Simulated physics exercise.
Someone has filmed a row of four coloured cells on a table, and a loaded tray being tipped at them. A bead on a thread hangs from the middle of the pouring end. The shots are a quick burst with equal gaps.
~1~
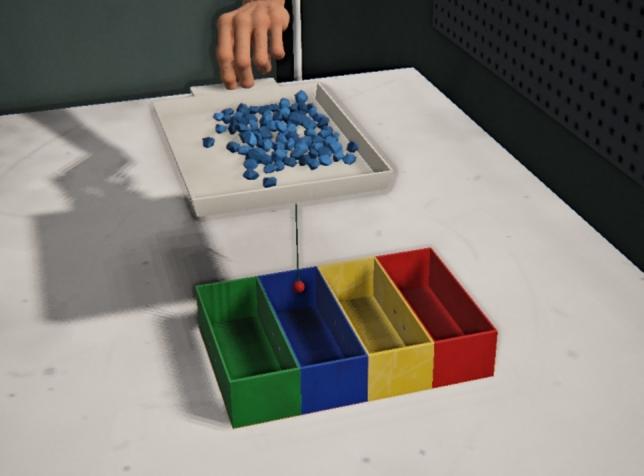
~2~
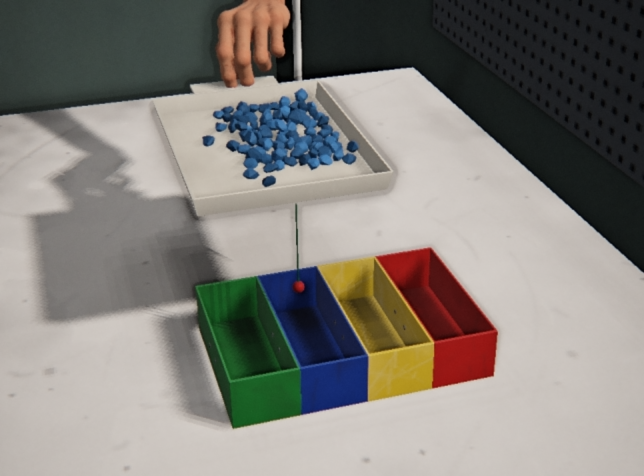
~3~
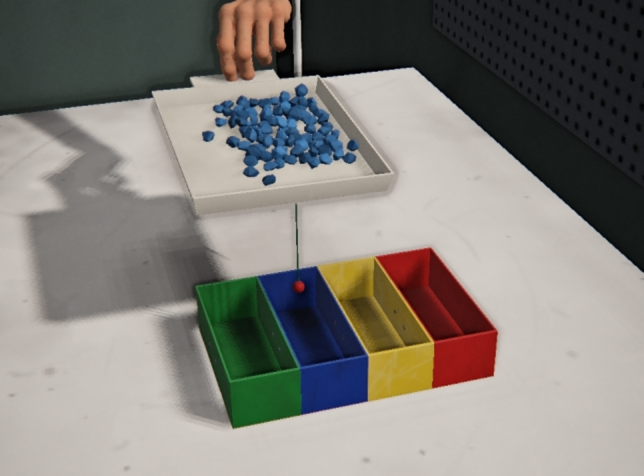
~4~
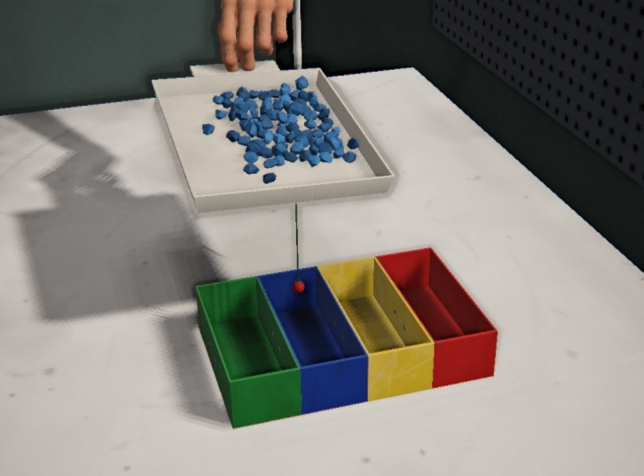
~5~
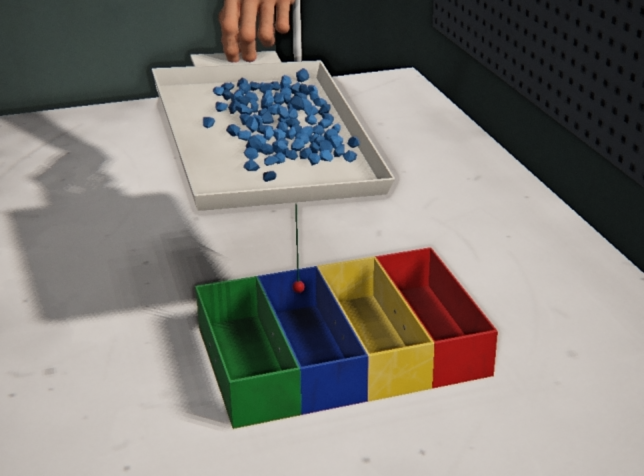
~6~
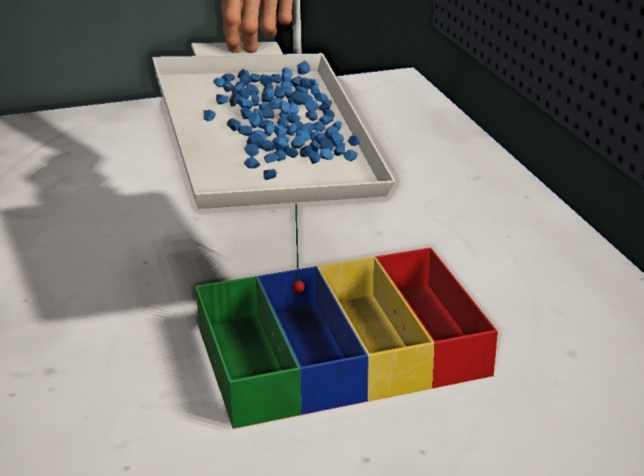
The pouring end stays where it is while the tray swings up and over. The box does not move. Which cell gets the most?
It favours the yellow compartment.
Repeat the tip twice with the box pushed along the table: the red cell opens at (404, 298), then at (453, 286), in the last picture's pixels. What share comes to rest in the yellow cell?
Roughly 40 per cent, and 80 per cent.
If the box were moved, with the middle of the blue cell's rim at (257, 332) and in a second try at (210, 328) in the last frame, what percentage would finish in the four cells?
About 90 and 40 per cent.
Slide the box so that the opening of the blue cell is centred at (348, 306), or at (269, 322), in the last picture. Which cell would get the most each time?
First yellow, then the cell in red.
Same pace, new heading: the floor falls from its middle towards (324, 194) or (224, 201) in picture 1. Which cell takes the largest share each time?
First the yellow one, then that green cell.
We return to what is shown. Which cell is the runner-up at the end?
In second place: That red cell.
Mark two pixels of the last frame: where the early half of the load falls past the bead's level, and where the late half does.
At about (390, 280), then at (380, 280).
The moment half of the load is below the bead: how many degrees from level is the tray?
At some 95 degrees.
Soon, tray tipped steeply; nearly all on the tray; a stray few in the yellow cell; a stray few falling or outside the box.
A while on, tray tipped right over; about a third on the tray; about half in the yellow cell; a small part in the red cell; a stray few in the blue cell; a small part falling or outside the box.
Towards the end, tray tipped past a quarter turn; most in the yellow cell; about a quarter in the red cell; a stray few in the blue cell.
Finally, tray tipped past a quarter turn; most in the yellow cell; about a quarter in the red cell; a stray few in the blue cell; none in the green cell.
